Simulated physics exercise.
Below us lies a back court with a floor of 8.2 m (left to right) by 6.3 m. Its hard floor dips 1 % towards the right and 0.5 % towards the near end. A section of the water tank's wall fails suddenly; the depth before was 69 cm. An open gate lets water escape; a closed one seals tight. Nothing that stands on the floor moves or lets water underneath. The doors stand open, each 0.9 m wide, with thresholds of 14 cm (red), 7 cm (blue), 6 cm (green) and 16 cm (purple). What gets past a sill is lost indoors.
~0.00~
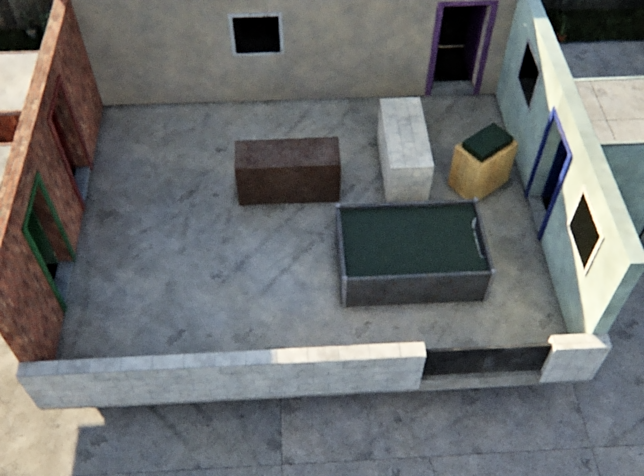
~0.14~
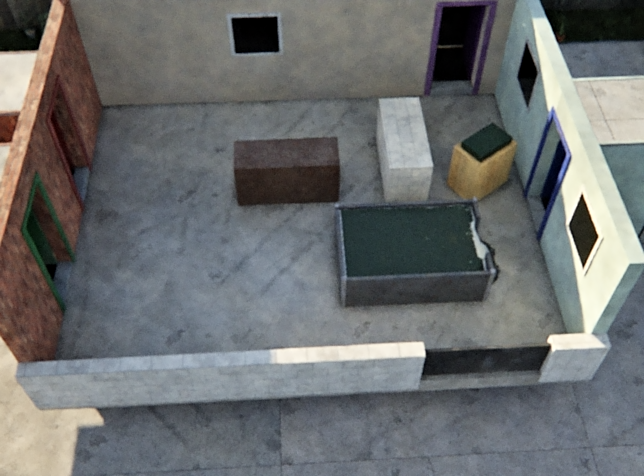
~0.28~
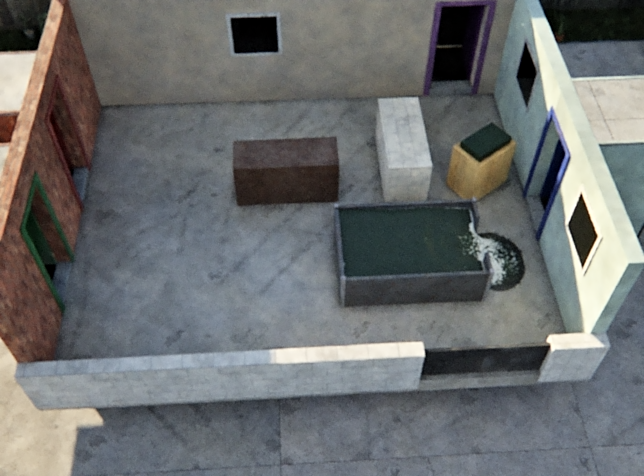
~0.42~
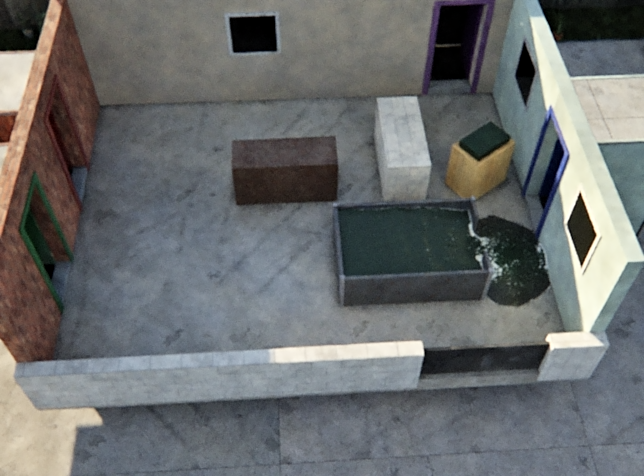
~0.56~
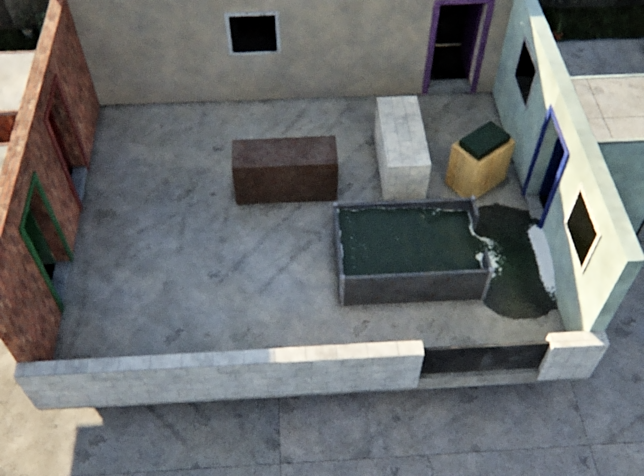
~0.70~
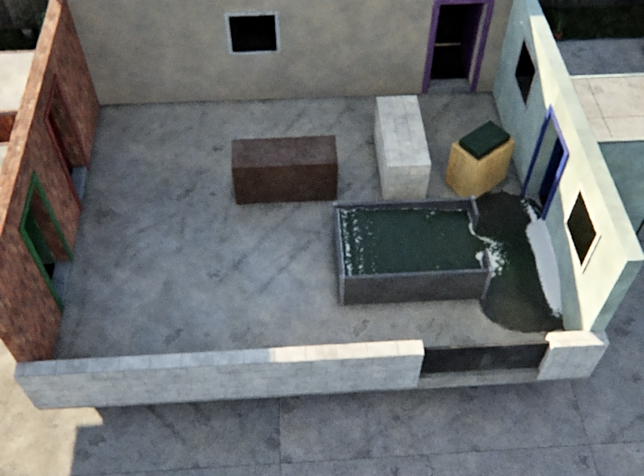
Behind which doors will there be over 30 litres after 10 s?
Within that time: At the red door it keeps below the limit; at the blue door it goes over the limit; at the green door it stays under the limit; at the purple door it keeps below the limit.
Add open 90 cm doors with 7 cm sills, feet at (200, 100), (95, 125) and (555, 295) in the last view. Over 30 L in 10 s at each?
In turn: Under, below, over.
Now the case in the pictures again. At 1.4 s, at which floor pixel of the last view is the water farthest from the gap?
At about (505, 139).
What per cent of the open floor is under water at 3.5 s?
Near 30 per cent is wet.
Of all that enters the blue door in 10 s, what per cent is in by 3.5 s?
Some 65 per cent by then.
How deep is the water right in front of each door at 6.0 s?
Depths in cm: Red 0, blue 11, green 5, purple 10.
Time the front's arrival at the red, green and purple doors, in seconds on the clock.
Arrival: Red 8.0 s, green 6.0 s, purple 2.2 s.
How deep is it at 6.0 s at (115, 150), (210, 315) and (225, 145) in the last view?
In that order: 0, 2 and 0 cm.
After 1.4 s water covers 10 % of the floor and is deepest (46 cm) near (572, 356); red door not reached, blue door 22 cm at the sill, 40 L in, green door not reached, purple door not reached.
After 2.2 s water covers 15 % of the floor and is deepest (40 cm) near (569, 346); red door not reached, blue door 20 cm at the sill, 107 L in, green door not reached, purple door not reached.
After 3.5 s water covers 30 % of the floor and is deepest (26 cm) near (572, 356); red door not reached, blue door 15 cm at the sill, 170 L in, green door not reached, purple door 13 cm at the sill, 0 L in.
After 6.0 s water covers 60 % of the floor and is deepest (19 cm) near (572, 356); red door not reached, blue door 11 cm at the sill, 233 L in, green door 5 cm at the sill, 0 L in, purple door 10 cm at the sill, 0 L in.
After 10.0 s water covers 95 % of the floor and is deepest (13 cm) near (572, 356); red door 3 cm at the sill, 0 L in, blue door 7 cm at the sill, 255 L in, green door 5 cm at the sill, 1 L in, purple door 6 cm at the sill, 0 L in.
